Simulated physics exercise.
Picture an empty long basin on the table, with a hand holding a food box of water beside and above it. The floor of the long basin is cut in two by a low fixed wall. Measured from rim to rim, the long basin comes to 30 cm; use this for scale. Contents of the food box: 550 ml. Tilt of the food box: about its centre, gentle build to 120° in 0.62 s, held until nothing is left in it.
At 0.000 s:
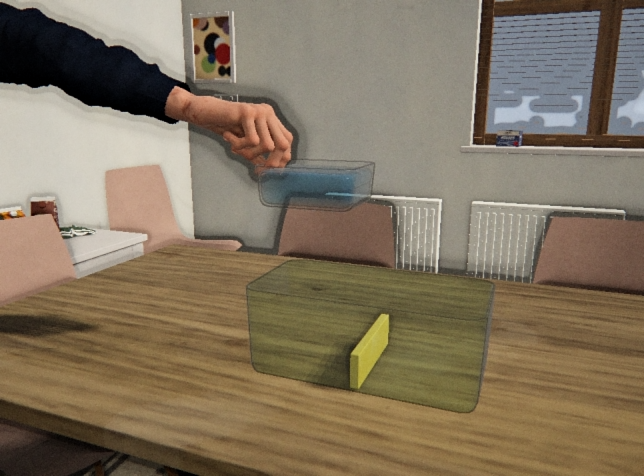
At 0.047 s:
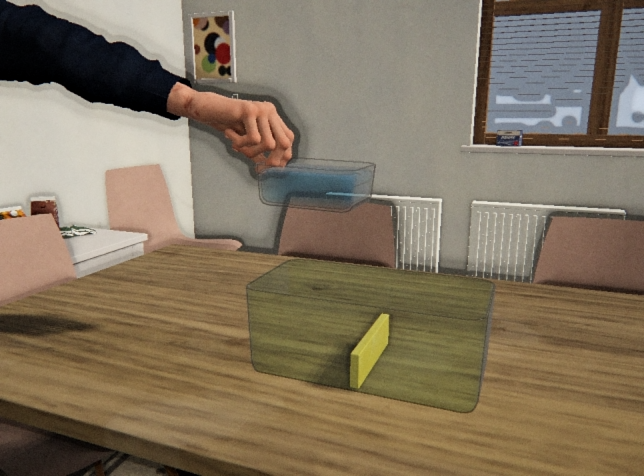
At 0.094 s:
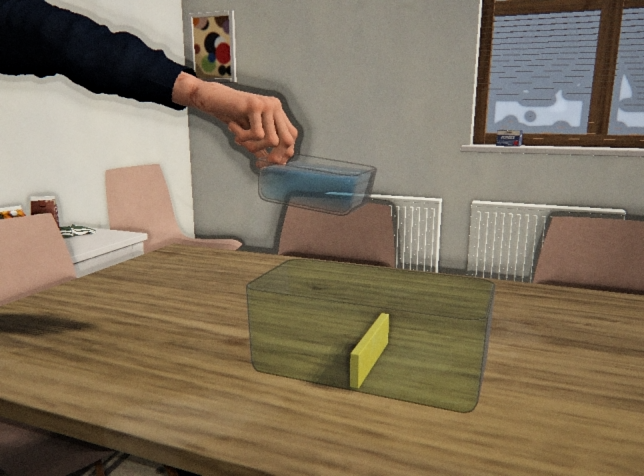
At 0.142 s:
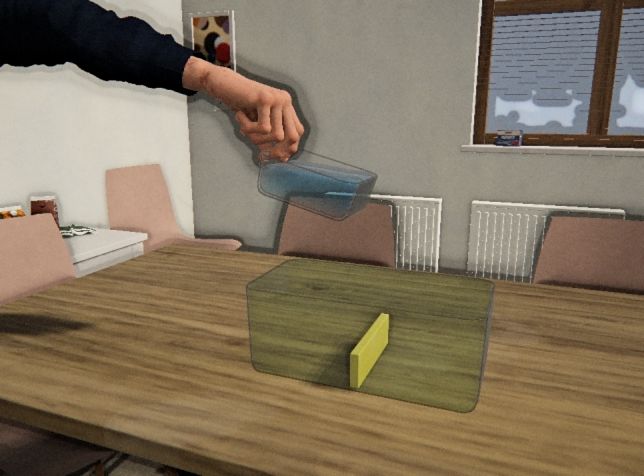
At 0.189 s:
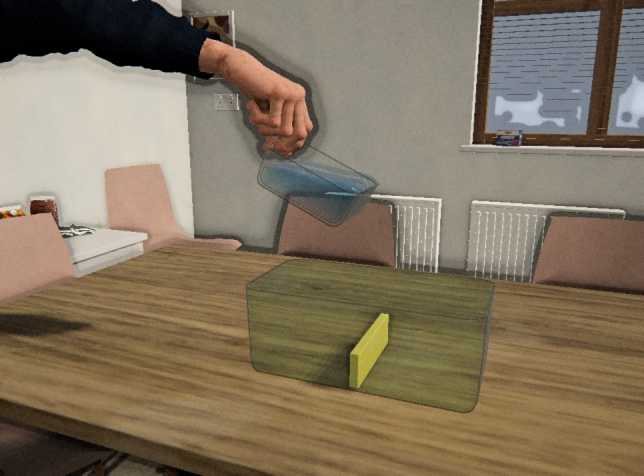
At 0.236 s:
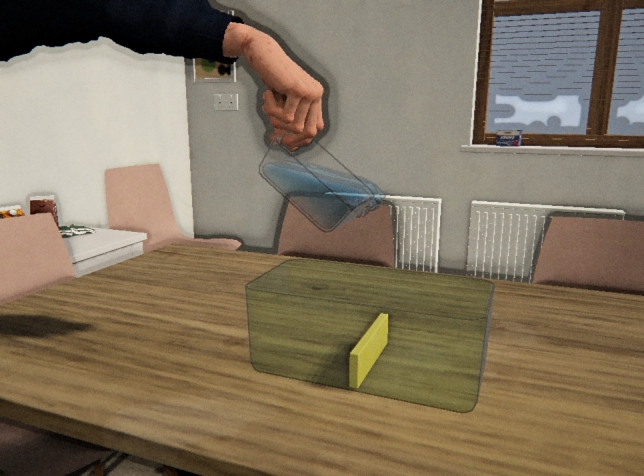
A hand gradually tilting a clear box of blue water down to the right above a transparent basin on a wooden table.
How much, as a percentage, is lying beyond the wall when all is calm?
Around 79 per cent lies beyond the wall.
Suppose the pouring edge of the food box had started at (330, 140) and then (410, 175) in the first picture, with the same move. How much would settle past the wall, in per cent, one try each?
In turn about 50 and 85 per cent.
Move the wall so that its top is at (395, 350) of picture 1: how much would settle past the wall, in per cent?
Then it comes to around 45 per cent.
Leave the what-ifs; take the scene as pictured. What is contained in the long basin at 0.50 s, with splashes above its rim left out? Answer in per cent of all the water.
At that time the basin holds about 74 per cent of the liquid.
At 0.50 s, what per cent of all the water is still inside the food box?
About 4 percent.
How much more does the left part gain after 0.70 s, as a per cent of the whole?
It comes to near 3 per cent.
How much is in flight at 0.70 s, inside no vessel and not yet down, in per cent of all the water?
It comes to some 4 percent of the total.
Then, 0.50 s in, the tilt is 109° and 4 per cent is still to pour, 1 is left of the wall and 73 right of it.
Then, 0.70 s in, the tilt is 120° and 0 per cent is still to pour, 16 is left of the wall and 79 right of it.
Then, 0.90 s in, the tilt is 120° and 0 per cent is still to pour, 19 is left of the wall and 79 right of it.
Then, 1.12 s in, the tilt is 120° and 0 per cent is still to pour, 19 is left of the wall and 79 right of it.
Finally, 19 per cent lies left of the wall, 79 right of it and 2 outside.
